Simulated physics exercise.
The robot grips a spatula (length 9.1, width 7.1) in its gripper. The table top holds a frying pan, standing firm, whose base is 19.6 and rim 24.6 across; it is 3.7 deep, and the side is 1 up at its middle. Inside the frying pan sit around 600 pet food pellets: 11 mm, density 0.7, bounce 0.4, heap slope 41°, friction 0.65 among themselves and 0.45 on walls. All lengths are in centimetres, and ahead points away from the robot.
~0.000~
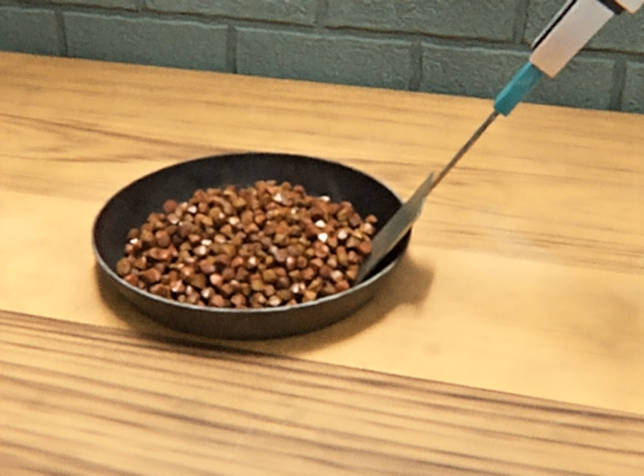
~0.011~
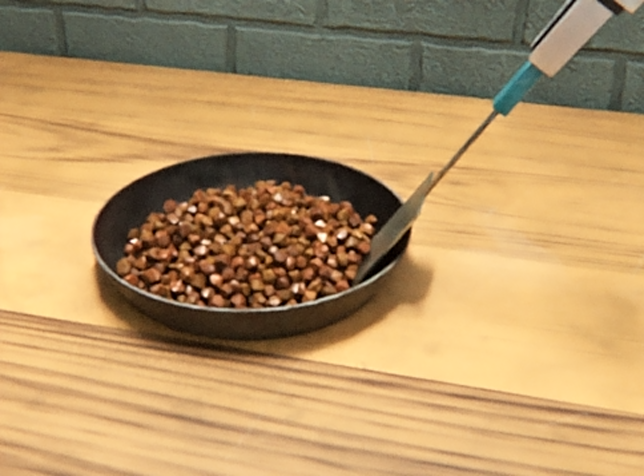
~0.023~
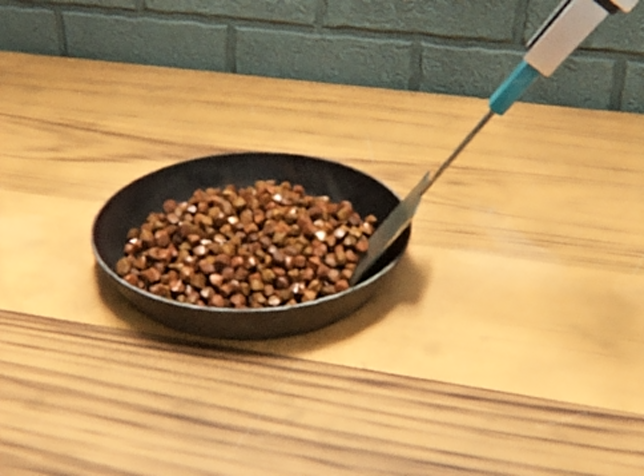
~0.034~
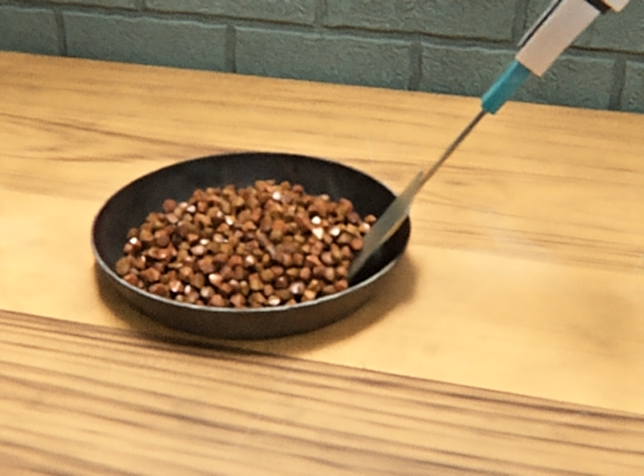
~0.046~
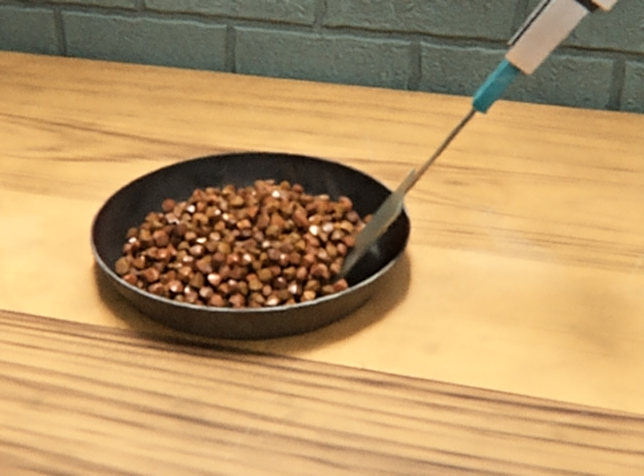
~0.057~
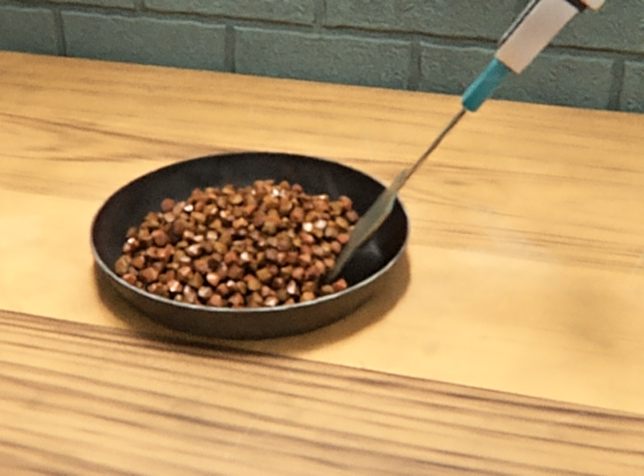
We see a dark frying pan heaped with small brown pellets on a wooden table, as a spatula with a teal handle section, angled in from the upper right, slides slightly leftward against the right edge of the heap.
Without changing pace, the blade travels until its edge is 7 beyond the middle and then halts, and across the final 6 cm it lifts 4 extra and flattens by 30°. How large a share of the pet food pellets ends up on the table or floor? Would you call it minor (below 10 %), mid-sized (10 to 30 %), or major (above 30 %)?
I would call it minor.
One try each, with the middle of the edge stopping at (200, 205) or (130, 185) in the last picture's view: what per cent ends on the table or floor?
0 % and 20 %.
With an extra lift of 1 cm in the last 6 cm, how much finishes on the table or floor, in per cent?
Some 5 in a hundred.
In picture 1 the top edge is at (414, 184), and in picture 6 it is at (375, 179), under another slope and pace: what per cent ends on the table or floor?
Around 10 per cent finishes there.
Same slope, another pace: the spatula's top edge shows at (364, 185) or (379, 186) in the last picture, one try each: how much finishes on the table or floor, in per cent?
Try one roughly 25 per cent; try two roughly 20 per cent.
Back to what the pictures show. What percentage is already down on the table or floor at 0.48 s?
Around 5 %.
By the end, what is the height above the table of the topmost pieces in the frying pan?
About 6.5 cm above the table.
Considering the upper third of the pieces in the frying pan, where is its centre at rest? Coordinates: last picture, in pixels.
Near (158, 209).
After 0.15 s, sloping 57°, highest piece 5 above the table; 596 in the frying pan.
After 0.23 s, sloping 45°, highest piece 6 above the table; 596 in the frying pan.
After 0.48 s, sloping 27°, highest piece 6 above the table; 573 in the frying pan, 20 on the table or floor, 3 on the blade or in flight.
After 1.53 s, sloping 27°, highest piece 6 above the table; 571 in the frying pan, 25 on the table or floor.
In the end, 571 in the frying pan, 25 on the table or floor. That is 4 % on the table or floor.
